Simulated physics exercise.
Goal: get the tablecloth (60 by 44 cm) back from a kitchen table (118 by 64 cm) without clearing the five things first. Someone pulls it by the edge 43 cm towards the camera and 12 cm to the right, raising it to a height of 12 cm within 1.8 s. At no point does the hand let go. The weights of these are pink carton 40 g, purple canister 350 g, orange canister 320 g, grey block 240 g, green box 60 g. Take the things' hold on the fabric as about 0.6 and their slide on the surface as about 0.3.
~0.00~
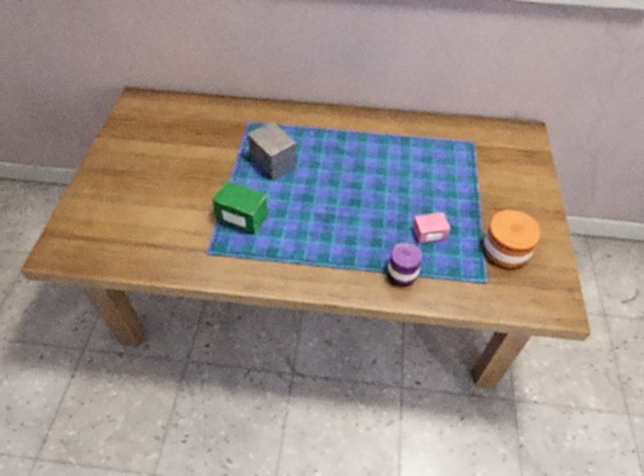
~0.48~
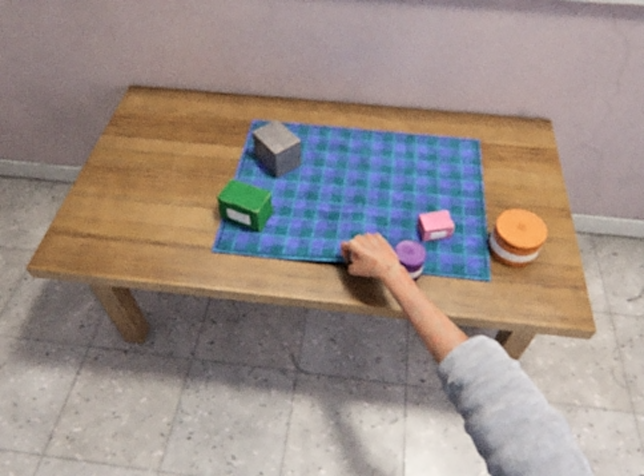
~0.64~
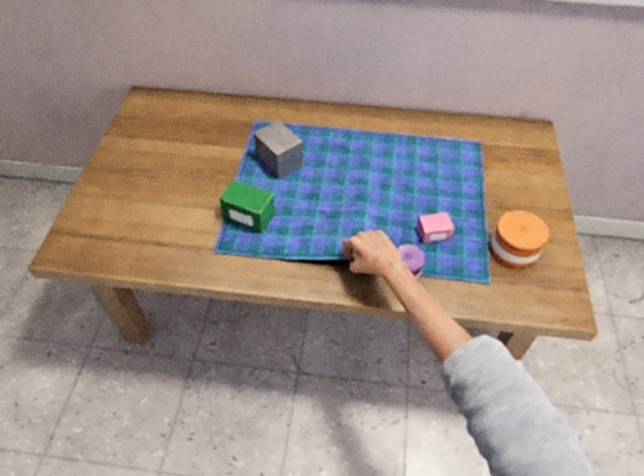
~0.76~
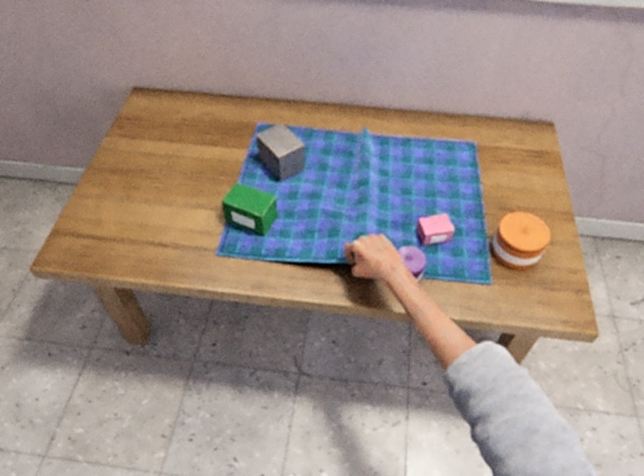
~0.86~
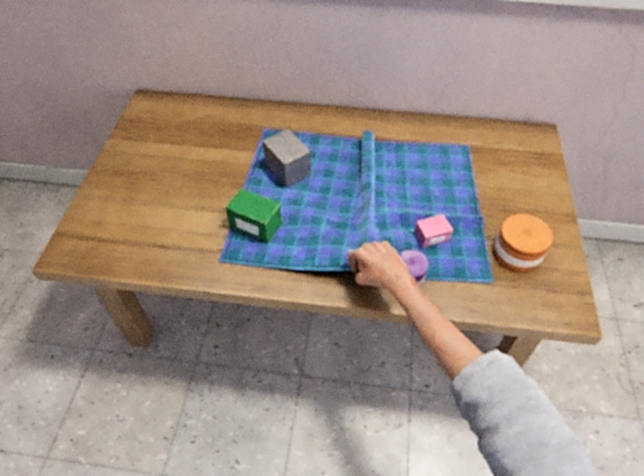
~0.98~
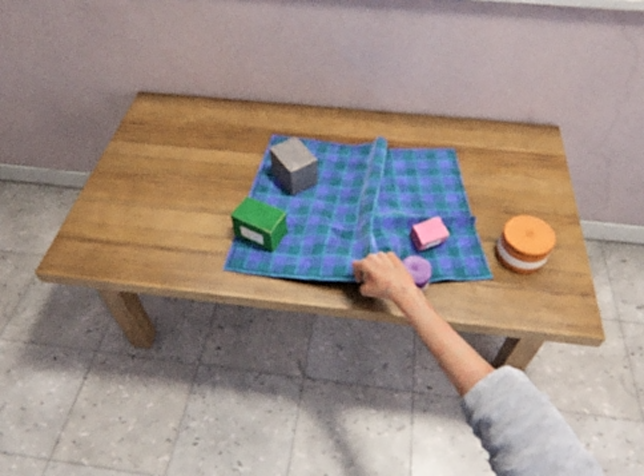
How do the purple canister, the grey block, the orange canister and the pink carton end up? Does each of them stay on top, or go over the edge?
The purple canister is off, the grey block is off, the orange canister is on, the pink carton is off.
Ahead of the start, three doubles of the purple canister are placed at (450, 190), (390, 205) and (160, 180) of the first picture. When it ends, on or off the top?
Going through the three spots as listed: Ends up off the top, ends up off the top and holds its spot.
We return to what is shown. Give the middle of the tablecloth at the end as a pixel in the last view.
Around (421, 353).
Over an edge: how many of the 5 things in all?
After counting, the figure is 4.
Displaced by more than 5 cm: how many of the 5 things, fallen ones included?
In total, 4 of them qualify.
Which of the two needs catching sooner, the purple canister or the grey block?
First: Purple.
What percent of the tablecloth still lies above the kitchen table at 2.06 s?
Roughly 35%.
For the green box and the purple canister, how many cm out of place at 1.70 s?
Green box 30 cm, purple canister over the edge.
By 1.3 s, 90 % of the tablecloth is still over the top; grey block 17 cm off its start, pink carton 13 cm off its start, purple canister 11 cm off its start.
By 1.7 s, 60 % of the tablecloth is still over the top; pink carton over the edge, grey block 31 cm off its start, purple canister over the edge.
By 2.1 s, 35 % of the tablecloth is still over the top; pink carton over the edge, grey block 41 cm off its start at (347, 278), purple canister over the edge.
By 2.4 s, 15 % of the tablecloth is still over the top; grey block over the edge, pink carton over the edge, purple canister over the edge.
By 4.0 s, 15 % of the tablecloth is still over the top; grey block over the edge, pink carton over the edge, purple canister over the edge, orange canister 0 cm off its start at (530, 234).
